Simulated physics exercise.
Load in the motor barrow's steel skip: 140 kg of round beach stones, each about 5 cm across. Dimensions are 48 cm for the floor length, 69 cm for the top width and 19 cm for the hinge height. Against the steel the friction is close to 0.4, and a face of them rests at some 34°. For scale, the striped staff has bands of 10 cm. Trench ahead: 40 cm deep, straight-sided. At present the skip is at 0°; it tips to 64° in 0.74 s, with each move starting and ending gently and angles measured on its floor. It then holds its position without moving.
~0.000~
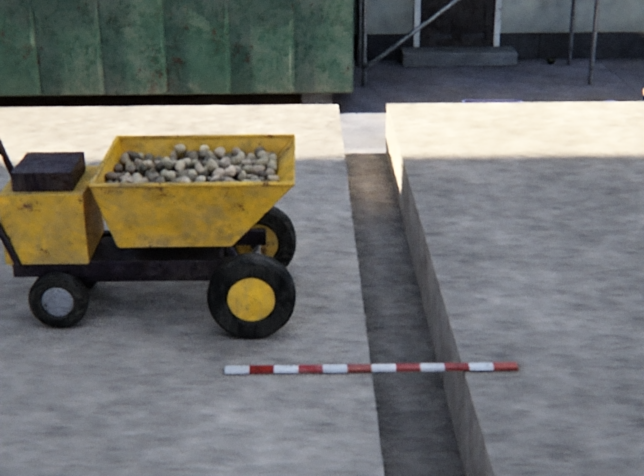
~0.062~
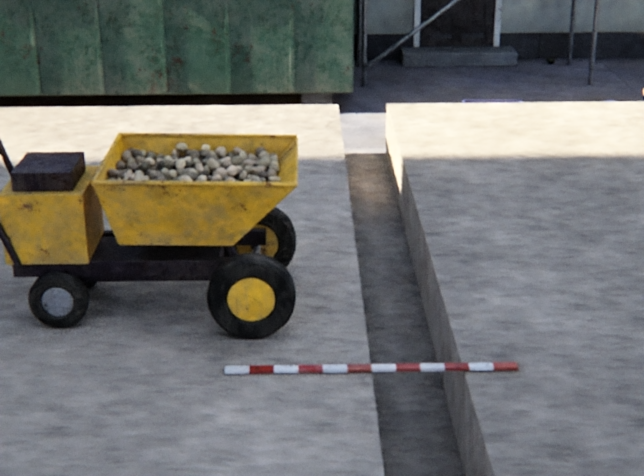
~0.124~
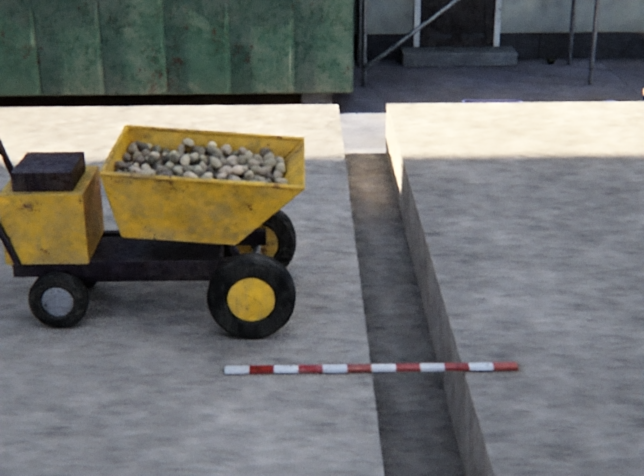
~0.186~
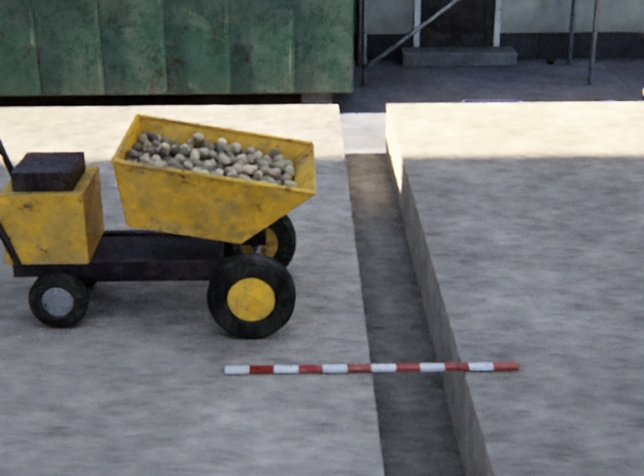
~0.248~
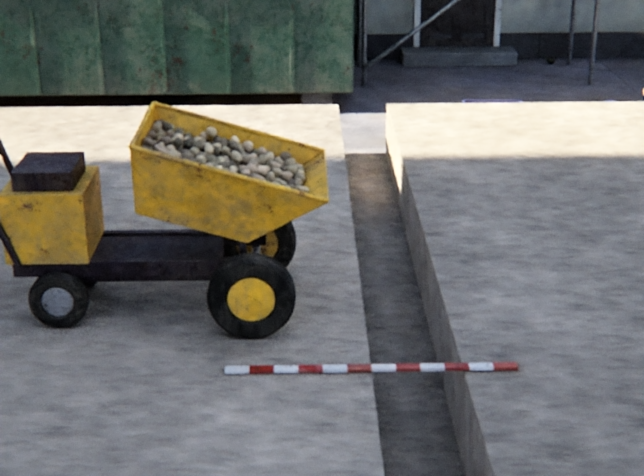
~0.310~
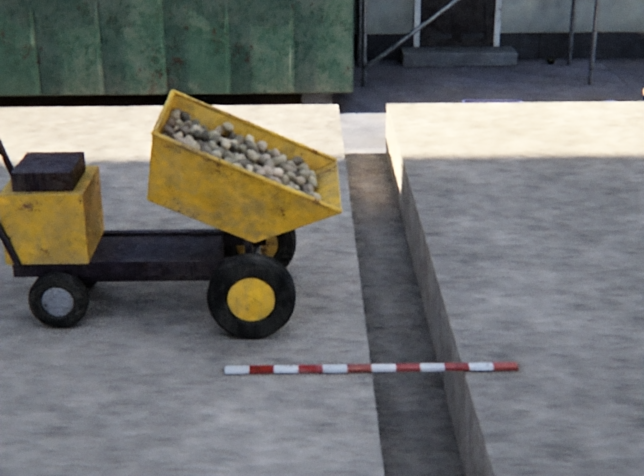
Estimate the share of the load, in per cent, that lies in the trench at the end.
I would say 72 per cent of the load lies in the trench at the end.
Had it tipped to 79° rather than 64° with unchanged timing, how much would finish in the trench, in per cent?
Share in trench: Approx. 85%.
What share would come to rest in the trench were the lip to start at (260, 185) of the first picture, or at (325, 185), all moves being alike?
From the first spot near 95, from the second near 45 per cent.
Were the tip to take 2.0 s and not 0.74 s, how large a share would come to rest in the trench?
It'd be some 95 per cent.
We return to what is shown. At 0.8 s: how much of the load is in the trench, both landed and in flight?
About 20 per cent by then.
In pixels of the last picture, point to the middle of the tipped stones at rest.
In the last view, about (424, 360).
After 0.6 s the floor is at 54°; 100 % in the skip; the foremost stones are at (356, 230).
After 0.8 s the floor is at 64°; 78 % in the skip, 22 % in the trench; the foremost stones are at (443, 295).
After 1.2 s the floor is at 64°; 27 % in the skip, 46 % in the trench, 27 % past the trench; the foremost stones are at (590, 290).
After 3.1 s the floor is at 64°; 0 % in the skip, 72 % in the trench, 28 % past the trench; the foremost stones are past the picture's edge.
